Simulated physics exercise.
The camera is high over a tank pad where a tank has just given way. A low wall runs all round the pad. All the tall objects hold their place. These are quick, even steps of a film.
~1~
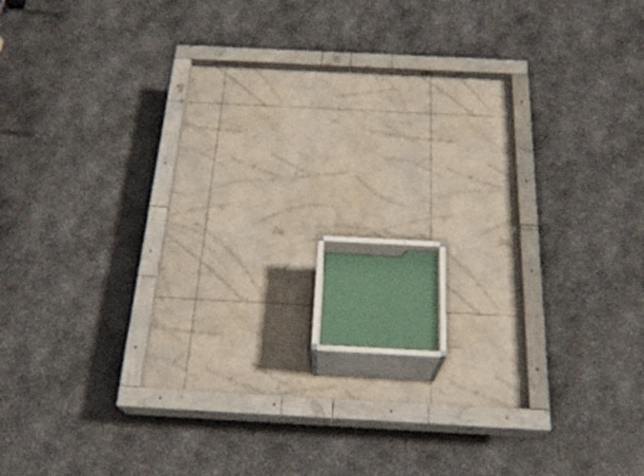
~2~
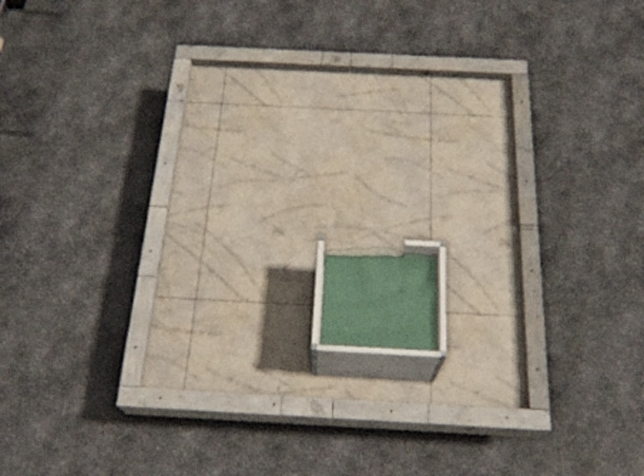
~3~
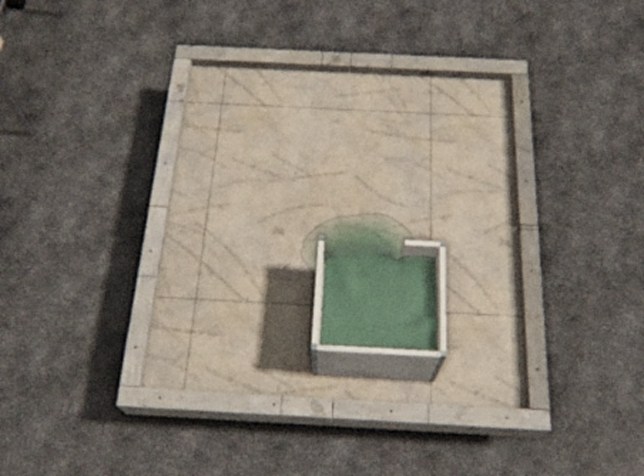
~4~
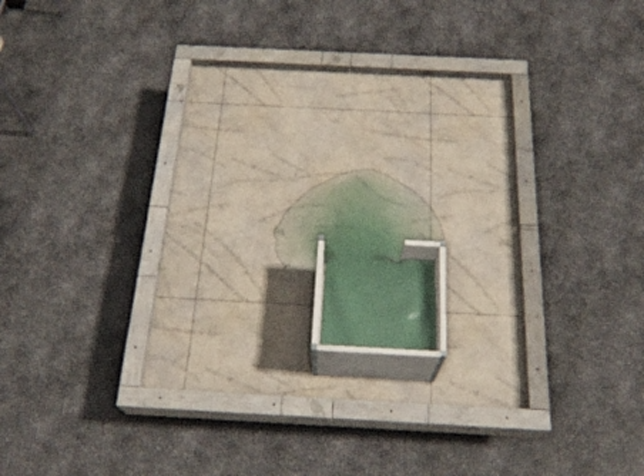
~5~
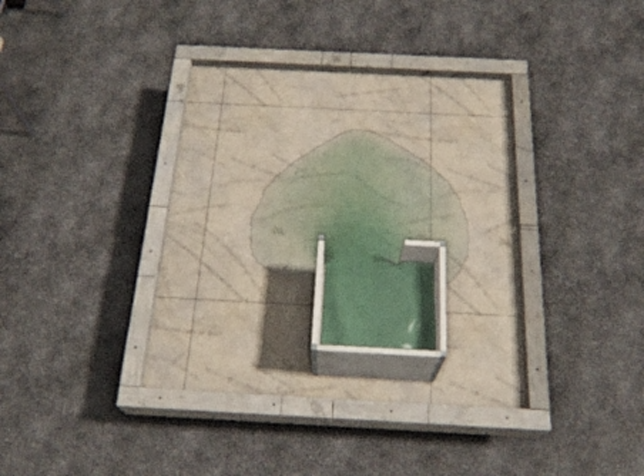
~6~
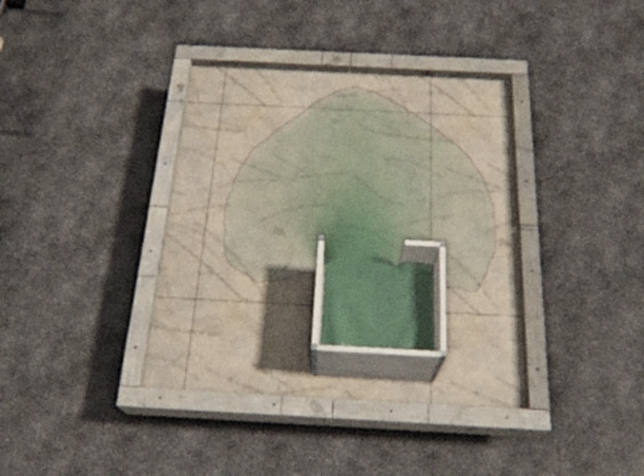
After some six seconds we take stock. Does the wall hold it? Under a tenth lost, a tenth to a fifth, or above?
Over the wall goes between a tenth and a fifth.
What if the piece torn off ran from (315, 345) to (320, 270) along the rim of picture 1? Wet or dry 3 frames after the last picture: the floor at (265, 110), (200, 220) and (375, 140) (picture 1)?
One after the other: Not flooded, awash, clear.
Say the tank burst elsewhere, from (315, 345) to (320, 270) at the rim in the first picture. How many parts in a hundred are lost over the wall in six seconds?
Near 28 in a hundred.
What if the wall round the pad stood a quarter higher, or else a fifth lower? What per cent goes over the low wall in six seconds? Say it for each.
Roughly 10 per cent, then 26 per cent.
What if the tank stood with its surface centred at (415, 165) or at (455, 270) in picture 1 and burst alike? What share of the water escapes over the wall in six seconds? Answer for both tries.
In turn 36 and 22 per cent.
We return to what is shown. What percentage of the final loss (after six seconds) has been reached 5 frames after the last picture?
Roughly 10 per cent.
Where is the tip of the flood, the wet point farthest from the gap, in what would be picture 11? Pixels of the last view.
Close to (192, 75).
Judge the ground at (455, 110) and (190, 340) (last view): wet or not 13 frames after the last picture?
One after the other: Covered, dry.
A moment on, water covers 50 % of the floor; the low wall has let 0 % over.
Next, water covers 60 % of the floor; the low wall has let 1 % over.
Then, water covers 55 % of the floor; the low wall has let 13 % over.
Later, water covers 55 % of the floor; the low wall has let 16 % over.
In the end, water covers 80 % of the floor; the low wall has let 16 % over.
